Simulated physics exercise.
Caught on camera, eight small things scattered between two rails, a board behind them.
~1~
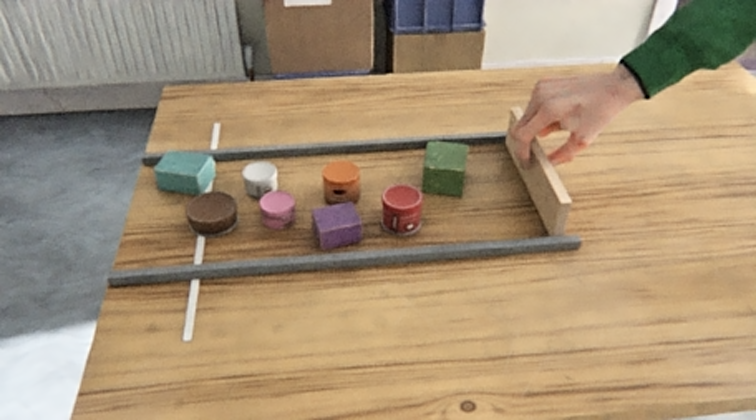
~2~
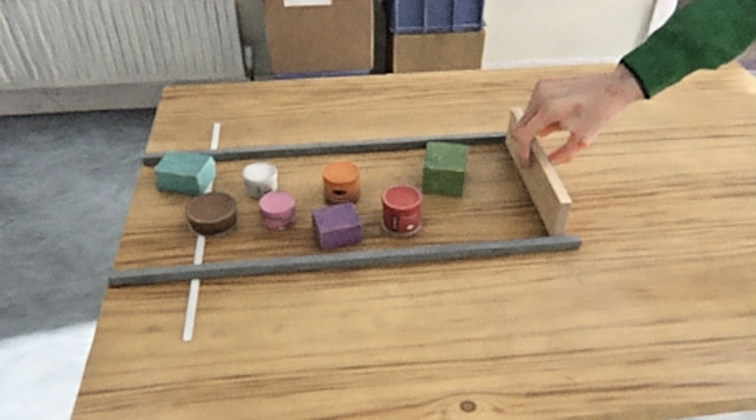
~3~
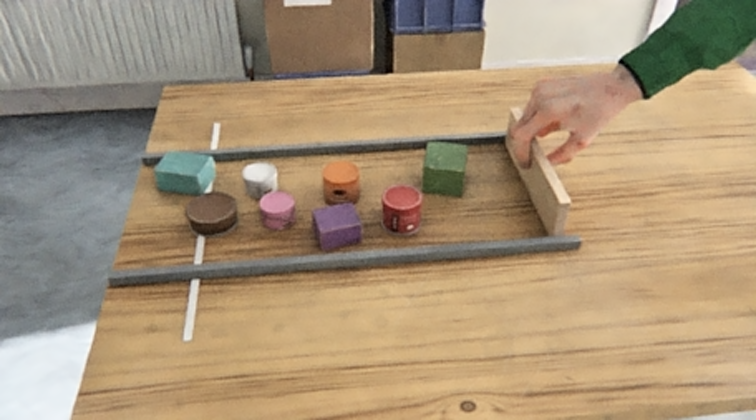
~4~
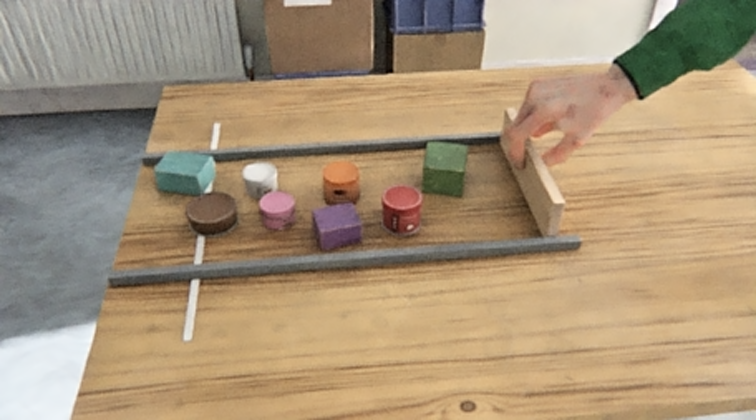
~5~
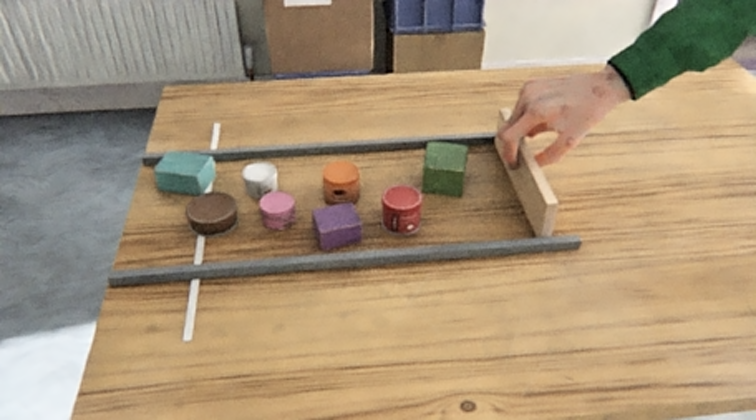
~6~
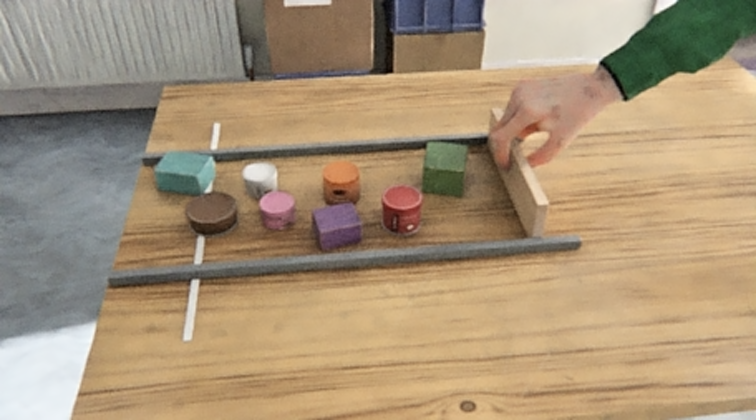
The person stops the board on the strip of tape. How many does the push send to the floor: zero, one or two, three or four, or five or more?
Here the number that fall off is one or two.
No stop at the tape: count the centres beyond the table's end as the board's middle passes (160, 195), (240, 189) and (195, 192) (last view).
Place by place, 4, 0 and 1.
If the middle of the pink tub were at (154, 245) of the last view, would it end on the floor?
It stays on.
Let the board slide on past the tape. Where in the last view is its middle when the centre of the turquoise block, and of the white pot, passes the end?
At (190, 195) for the turquoise block; at (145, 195) for the white pot.
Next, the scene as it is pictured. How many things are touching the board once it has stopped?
In contact: 3.
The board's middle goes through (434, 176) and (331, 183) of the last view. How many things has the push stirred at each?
By then 1, and 6.
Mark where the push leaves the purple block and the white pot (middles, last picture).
The purple block stops around (148, 247); the white pot around (193, 169).
Soon after, none off yet; turquoise block at rest near (185, 173); brown pot at rest near (213, 215); white pot at rest near (261, 180).
In the end, the number that fall off is one or two; gone, brown pot.
